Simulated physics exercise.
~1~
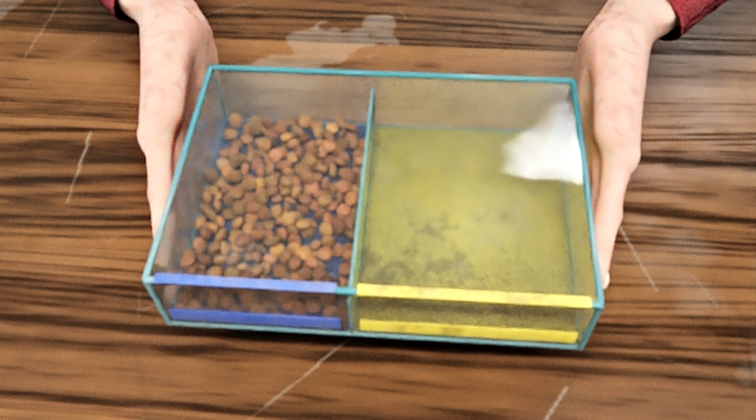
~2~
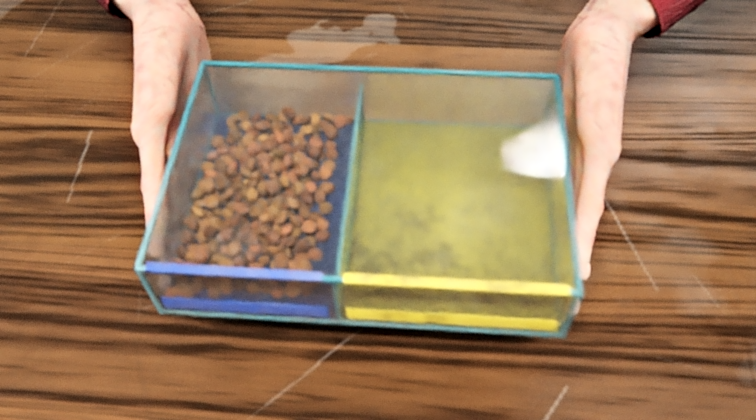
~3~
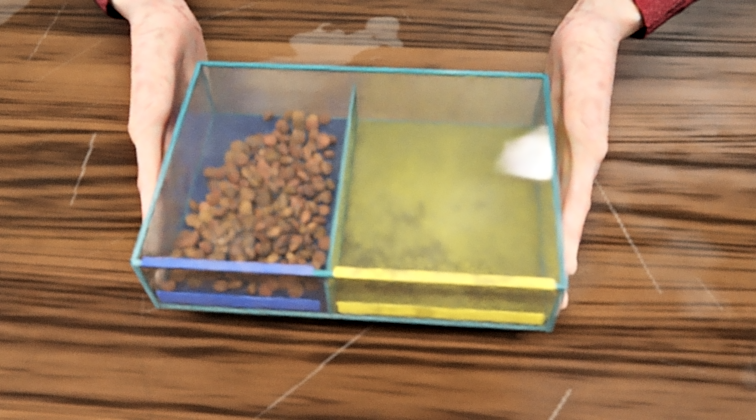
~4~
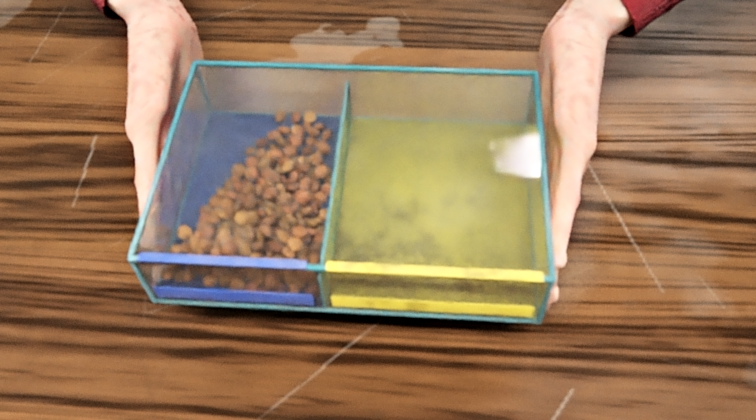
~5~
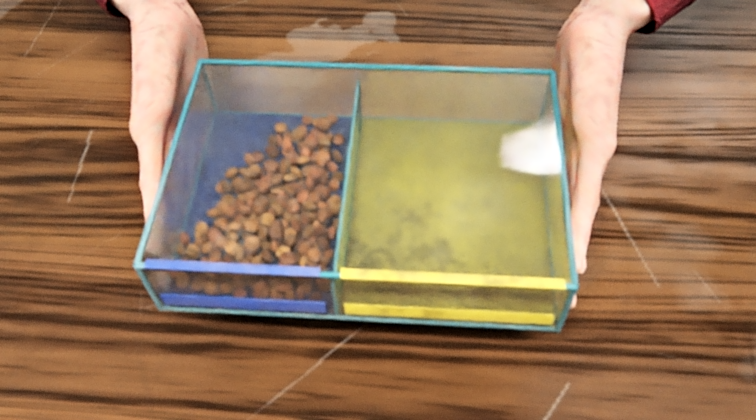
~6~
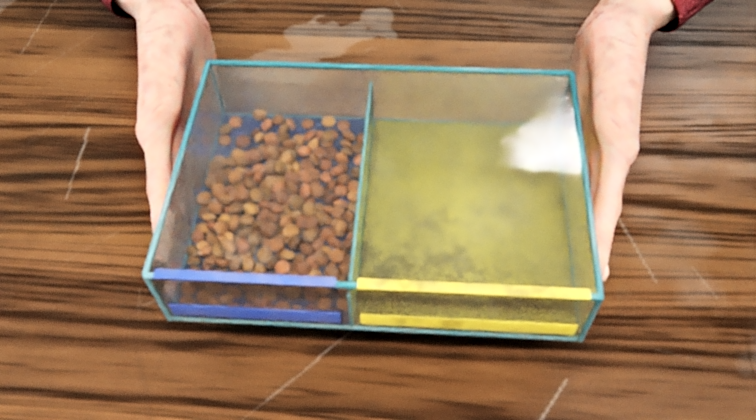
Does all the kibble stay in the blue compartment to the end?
Yes, all the kibble is still in the blue compartment at the end, and the yellow compartment is empty.
